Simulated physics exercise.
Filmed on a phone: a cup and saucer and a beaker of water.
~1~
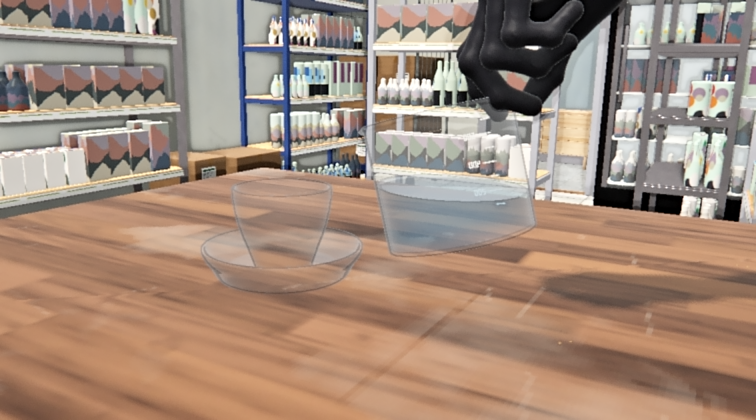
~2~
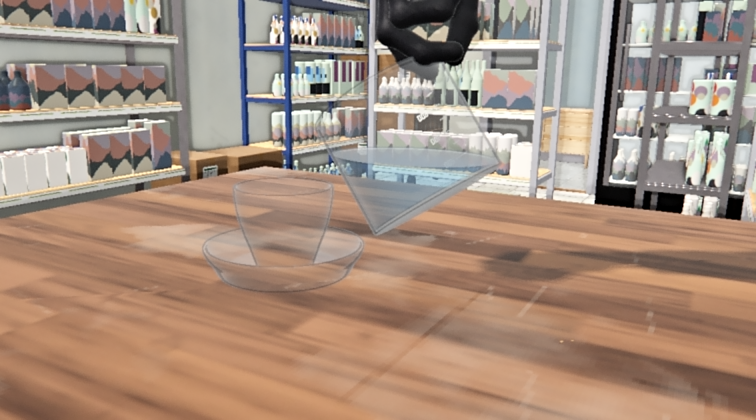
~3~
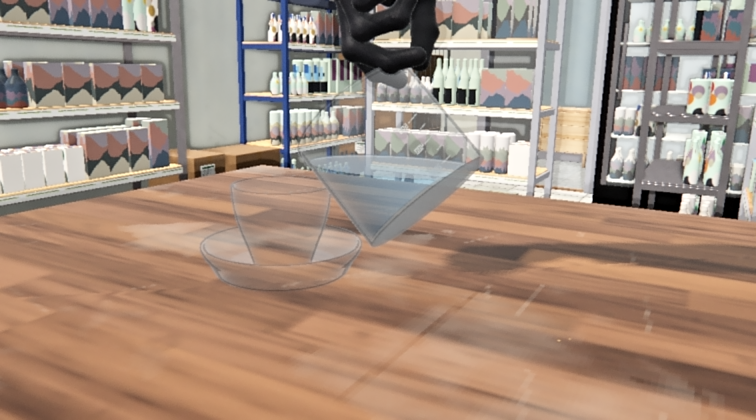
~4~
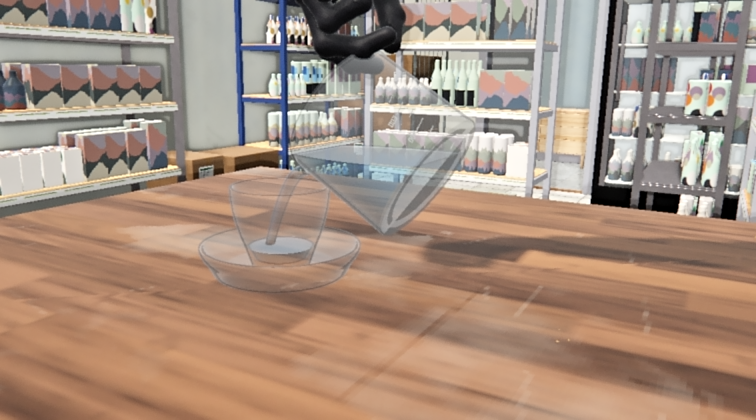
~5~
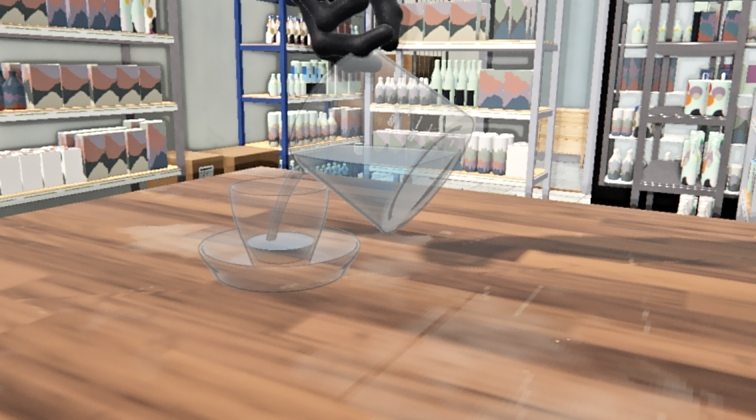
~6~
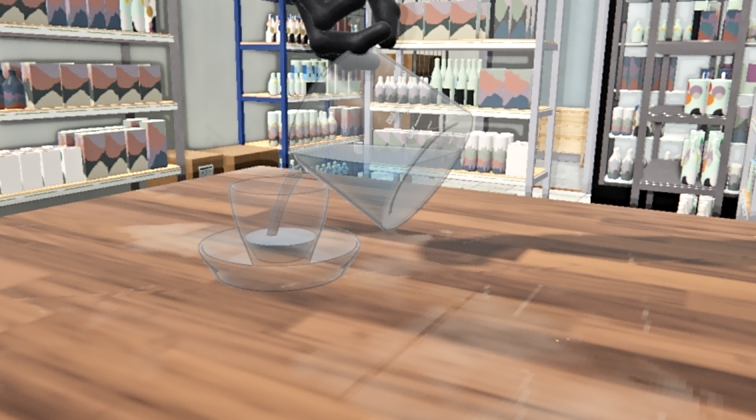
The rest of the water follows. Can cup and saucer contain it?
It runs over into the saucer only.
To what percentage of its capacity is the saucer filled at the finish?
I make it 30 per cent.
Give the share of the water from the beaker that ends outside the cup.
Near 15 in a hundred.
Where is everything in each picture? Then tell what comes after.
In the first frame, the beaker is picked up; beaker (448, 173) about a third full; cup (283, 222) empty; saucer (232, 271) dry.
In the second frame, the beaker leans over the cup; beaker (407, 145) tipped 35° with all of its load; cup (284, 221) empty.
In the third frame, the beaker leans over the cup; beaker (390, 155) tipped 45° with all of its load; cup (282, 220) empty.
In the fourth frame, the water is flowing; beaker (382, 142) tipped 60° with nearly all of its load; cup nearly empty, surface at (281, 246).
In the fifth frame, the water is flowing; beaker (382, 141) tipped 60° with nearly all of its load; cup (281, 221) about a quarter full.
In the sixth frame, the water is flowing; beaker (381, 138) tipped 60° with nearly all of its load; cup about a quarter full, surface at (281, 237); saucer (229, 269) dry.
Next, the cup is about three quarters full; the saucer is dry.
After that, the cup is full to the brim; the saucer is wet, with room to spare.
Finally, the cup is full to the brim; the saucer is wet, with room to spare.
